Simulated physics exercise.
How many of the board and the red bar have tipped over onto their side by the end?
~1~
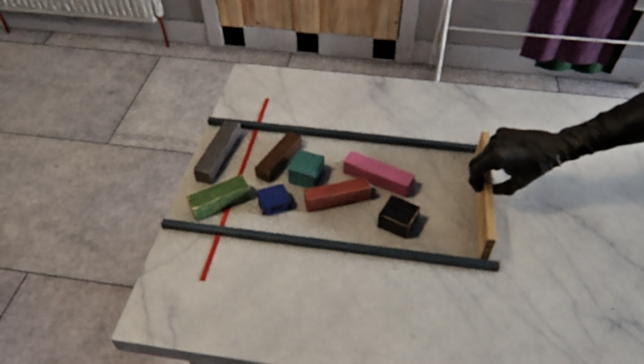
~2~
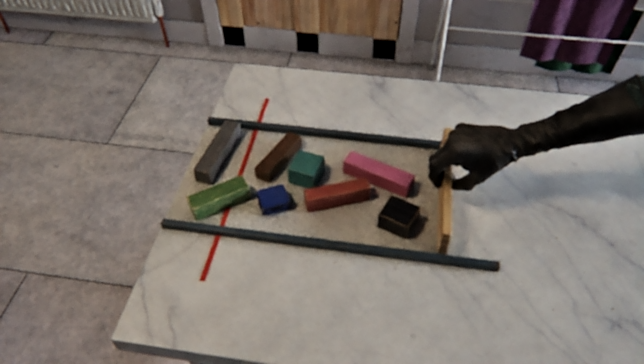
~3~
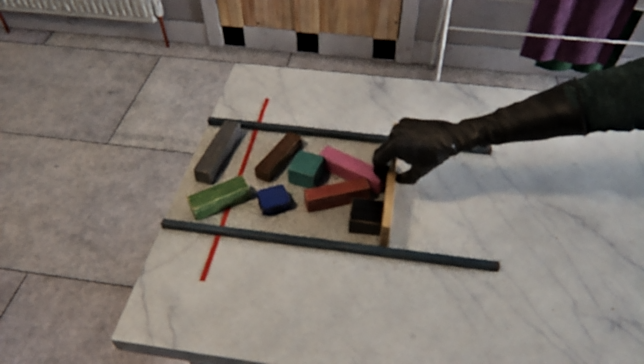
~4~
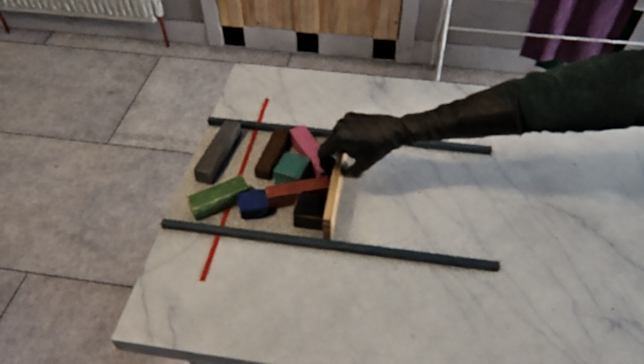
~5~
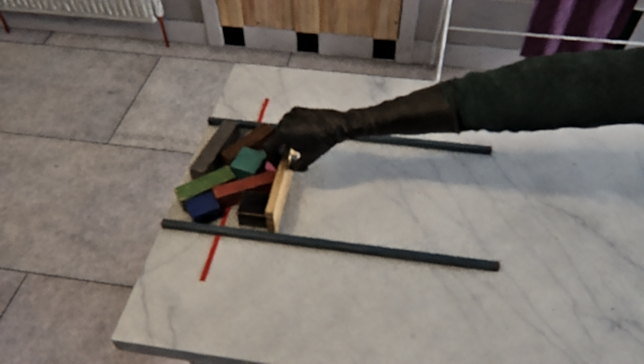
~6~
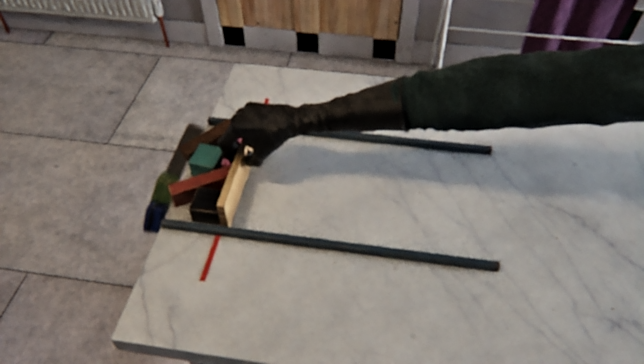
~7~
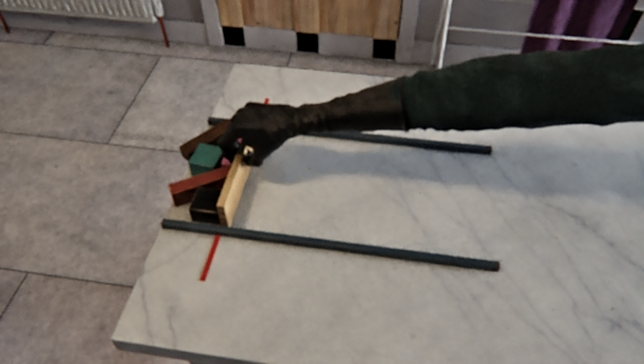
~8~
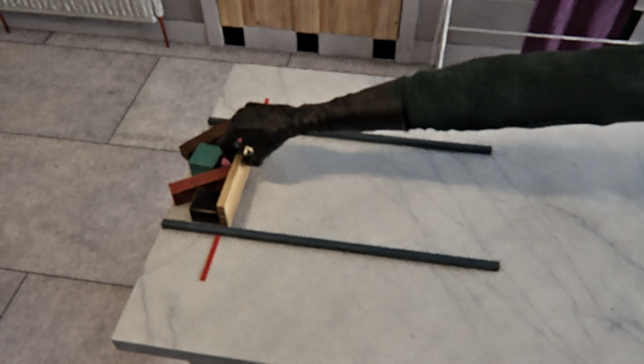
Neither of them has tipped over. The board is still upright in the gloved hand, and the red bar has only been pushed along to the left.
